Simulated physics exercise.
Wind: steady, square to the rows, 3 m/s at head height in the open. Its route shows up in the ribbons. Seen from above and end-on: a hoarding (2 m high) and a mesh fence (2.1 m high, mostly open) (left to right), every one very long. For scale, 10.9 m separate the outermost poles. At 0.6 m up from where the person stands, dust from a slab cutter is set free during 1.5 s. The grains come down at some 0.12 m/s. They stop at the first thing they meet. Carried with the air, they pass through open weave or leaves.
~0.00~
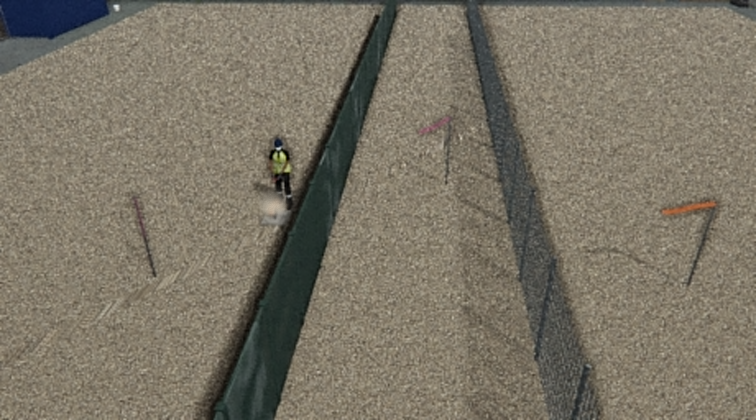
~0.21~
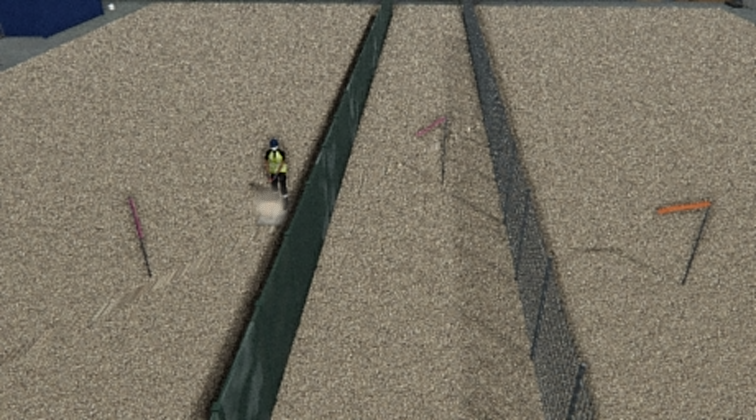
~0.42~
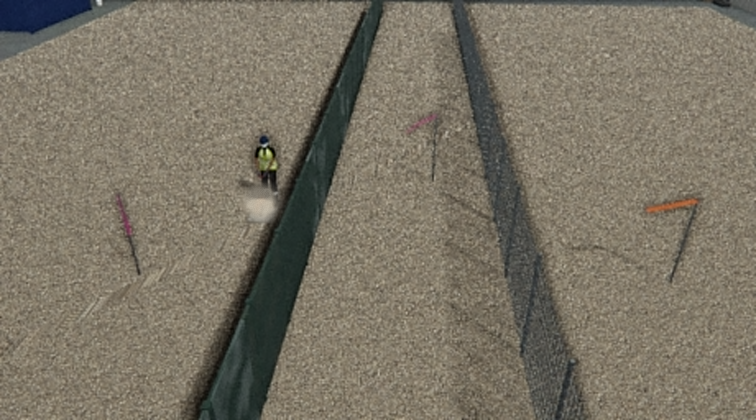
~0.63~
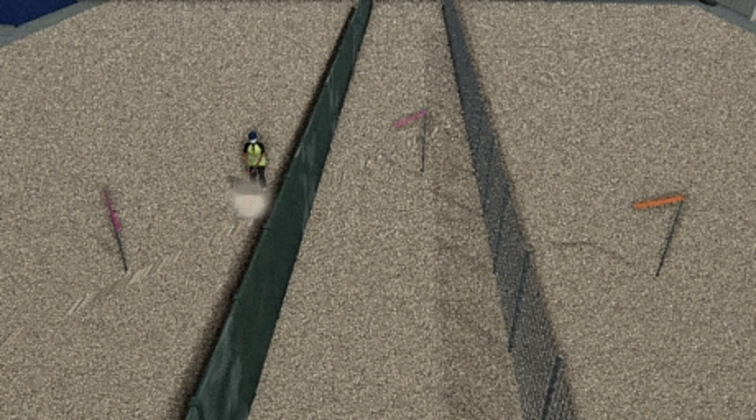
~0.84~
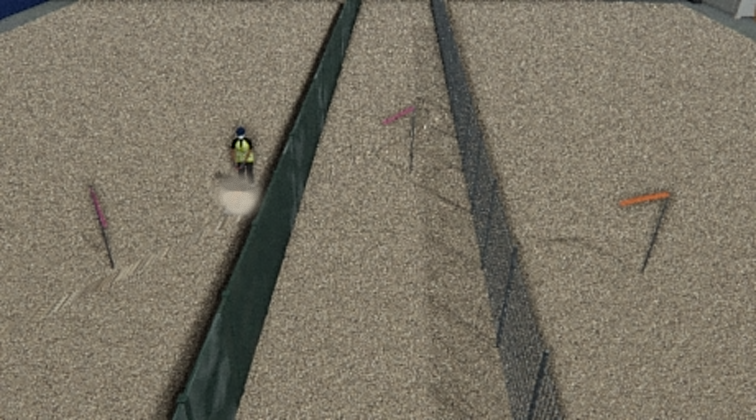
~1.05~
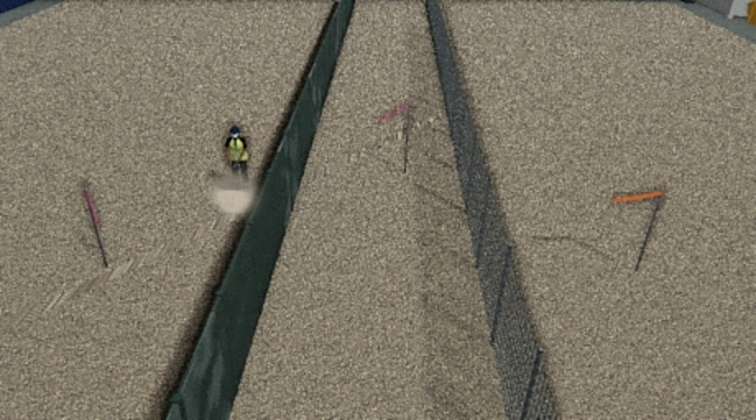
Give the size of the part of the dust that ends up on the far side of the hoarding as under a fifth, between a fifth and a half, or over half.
The part of the dust that ends up on the far side of the hoarding is not even a fifth.
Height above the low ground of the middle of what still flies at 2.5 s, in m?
The middle sits roughly 0.6 m above the low ground.
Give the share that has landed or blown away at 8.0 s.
Estimate: Around 45 %.
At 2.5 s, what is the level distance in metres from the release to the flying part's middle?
0.0 metres.
After 2.5 s, 1 % is no longer flying here, and 0 % is beyond the hoarding; the middle of what still flies is 0.5 m above the low ground, near (239, 194).
After 4.0 s, 10 % is no longer flying here, and 0 % is beyond the hoarding; the middle of what still flies is 0.5 m above the low ground, near (245, 195).
After 8.0 s, 43 % is no longer flying here, and 0 % is beyond the hoarding; the middle of what still flies is 0.7 m above the low ground, near (252, 187).
After 20.0 s, 78 % is no longer flying here, and 0 % is beyond the hoarding; the middle of what still flies is 1.4 m above the low ground, near (96, 156).
After 45.0 s, 98 % is no longer flying here, and 0 % is beyond the hoarding.
